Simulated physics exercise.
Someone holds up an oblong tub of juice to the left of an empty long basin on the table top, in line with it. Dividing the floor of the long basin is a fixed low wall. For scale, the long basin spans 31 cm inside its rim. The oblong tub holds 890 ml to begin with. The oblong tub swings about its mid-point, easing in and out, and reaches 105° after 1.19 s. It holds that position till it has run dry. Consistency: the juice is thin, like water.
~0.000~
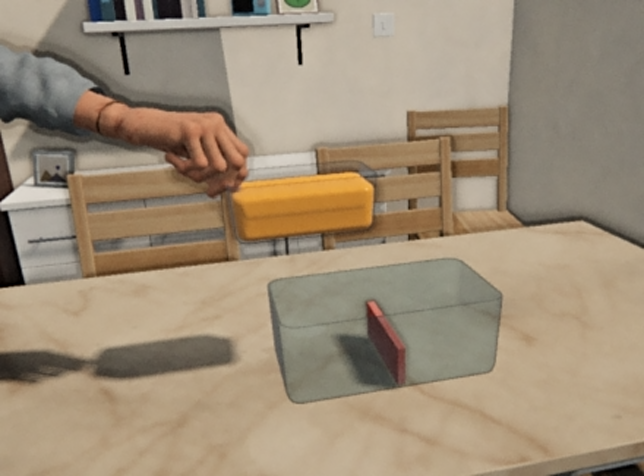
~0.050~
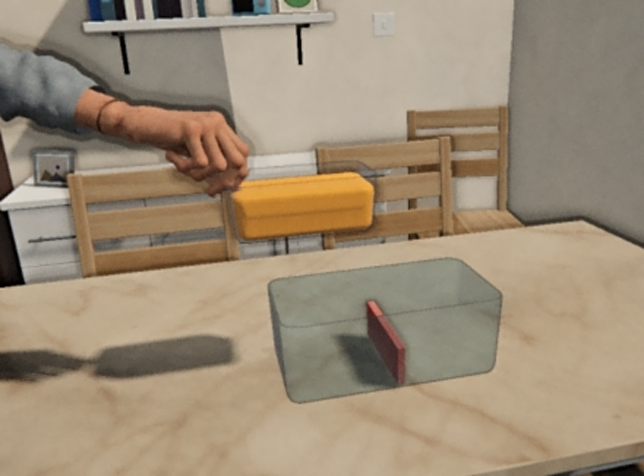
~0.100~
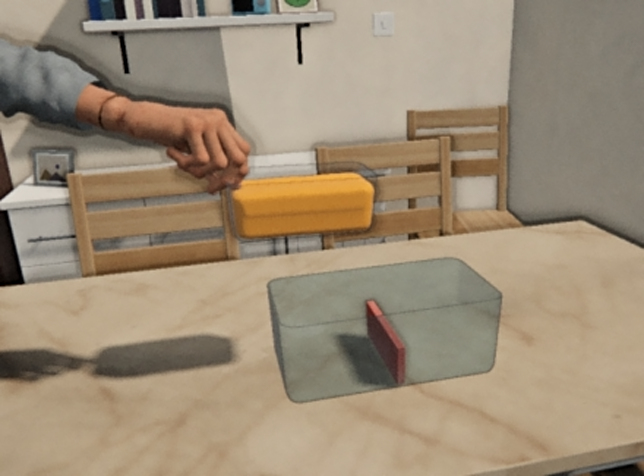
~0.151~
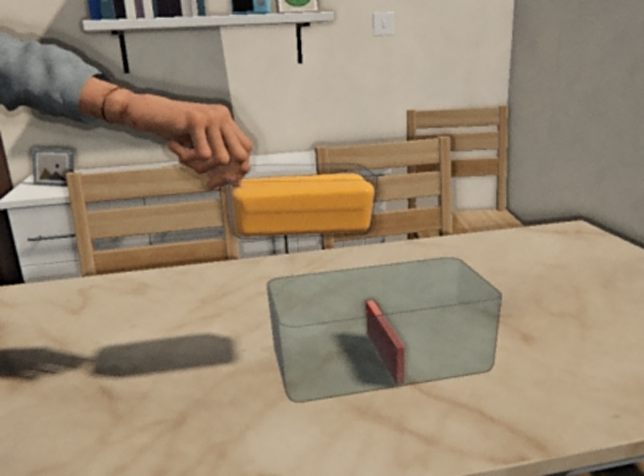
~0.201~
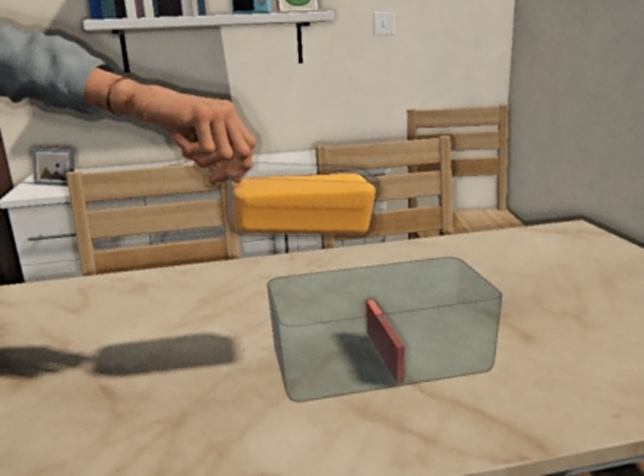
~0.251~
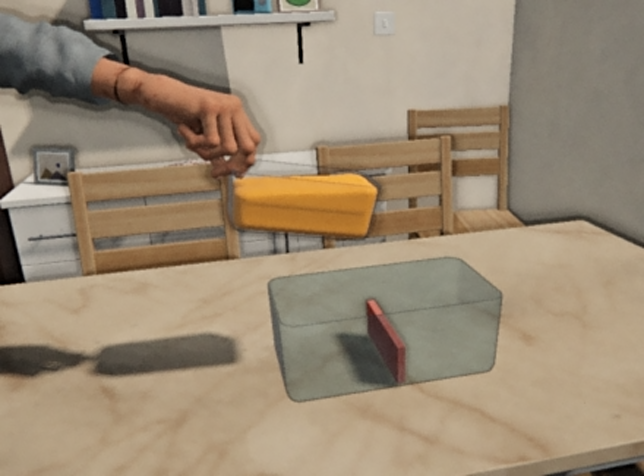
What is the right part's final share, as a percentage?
About 76 per cent.
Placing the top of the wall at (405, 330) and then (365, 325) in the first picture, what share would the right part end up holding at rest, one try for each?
Respectively close to 60 and 80 %.
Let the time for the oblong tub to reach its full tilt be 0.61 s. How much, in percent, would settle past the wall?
In that case some 65 per cent.
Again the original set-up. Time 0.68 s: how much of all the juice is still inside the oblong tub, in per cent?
Near 38 in a hundred.
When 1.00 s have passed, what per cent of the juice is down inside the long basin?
Around 86 per cent of the whole.
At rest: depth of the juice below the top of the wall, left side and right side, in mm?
Left: Roughly 50 mm; right: Roughly 26 mm.
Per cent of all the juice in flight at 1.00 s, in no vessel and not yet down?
Near 5 percent.
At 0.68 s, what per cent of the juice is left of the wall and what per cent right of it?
Left roughly 0, right roughly 22.
After 0.68 s the tilt is 65° and 39 per cent is still to pour, 0 is left of the wall and 22 right of it.
After 1.00 s the tilt is 98° and 7 per cent is still to pour, 11 is left of the wall and 75 right of it.
After 1.33 s the tilt is 105° and 0 per cent is still to pour, 22 is left of the wall and 75 right of it.
After 1.69 s the tilt is 105° and 0 per cent is still to pour, 22 is left of the wall and 75 right of it.
In the end 22 per cent lies left of the wall, 76 right of it and 2 outside.
